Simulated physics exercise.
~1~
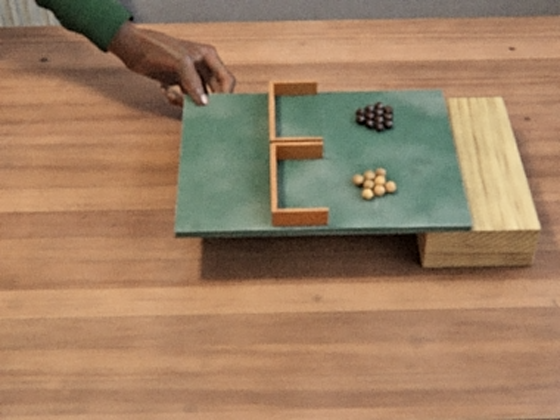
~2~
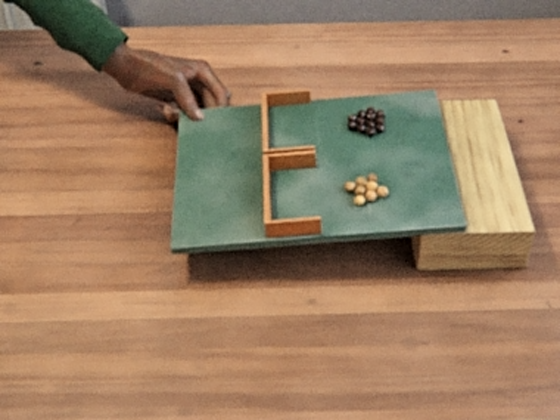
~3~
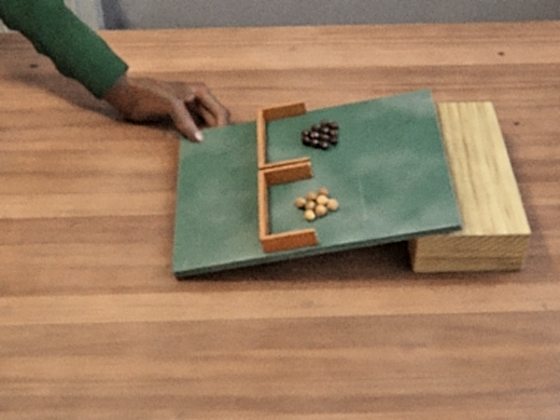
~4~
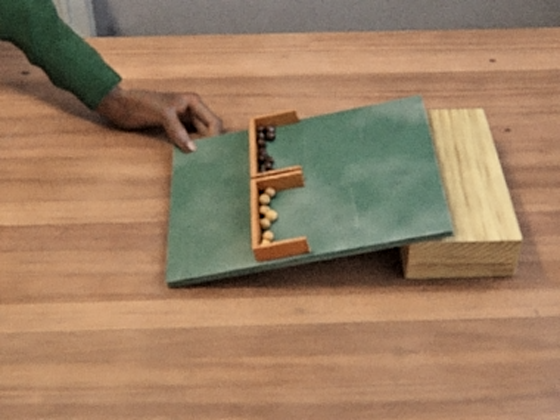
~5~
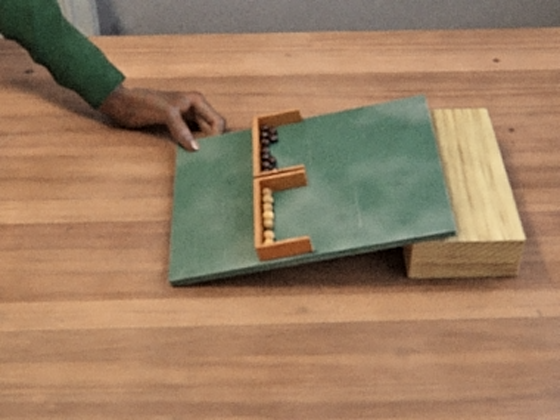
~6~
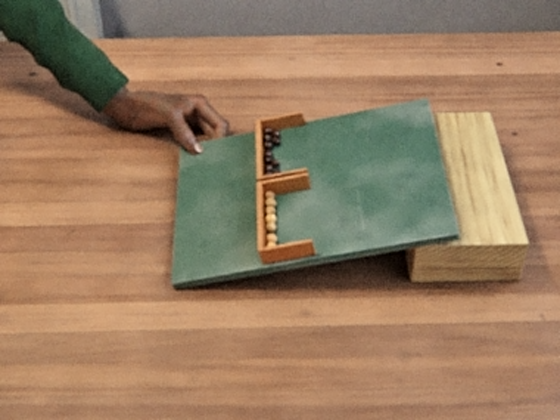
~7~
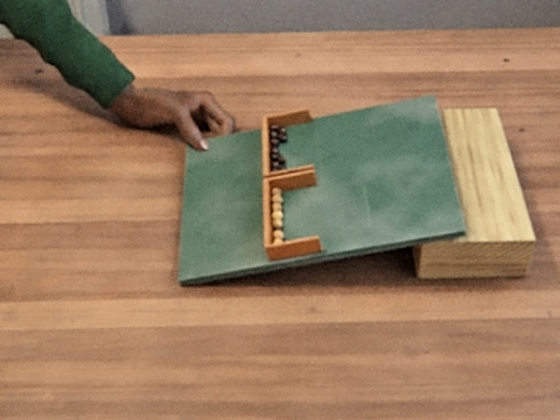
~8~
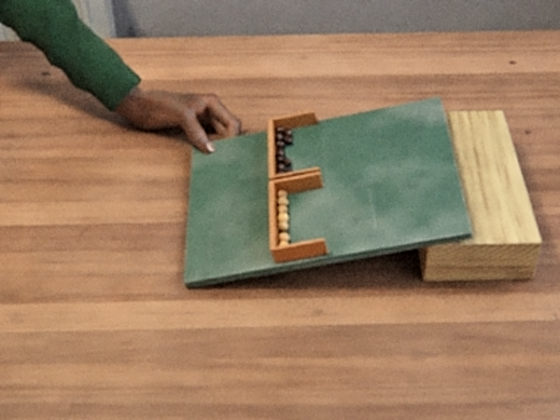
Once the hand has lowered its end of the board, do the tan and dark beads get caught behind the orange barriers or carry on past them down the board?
Both groups are caught. The tan beads pile up behind the nearer barrier and the dark beads pile up behind the farther one.
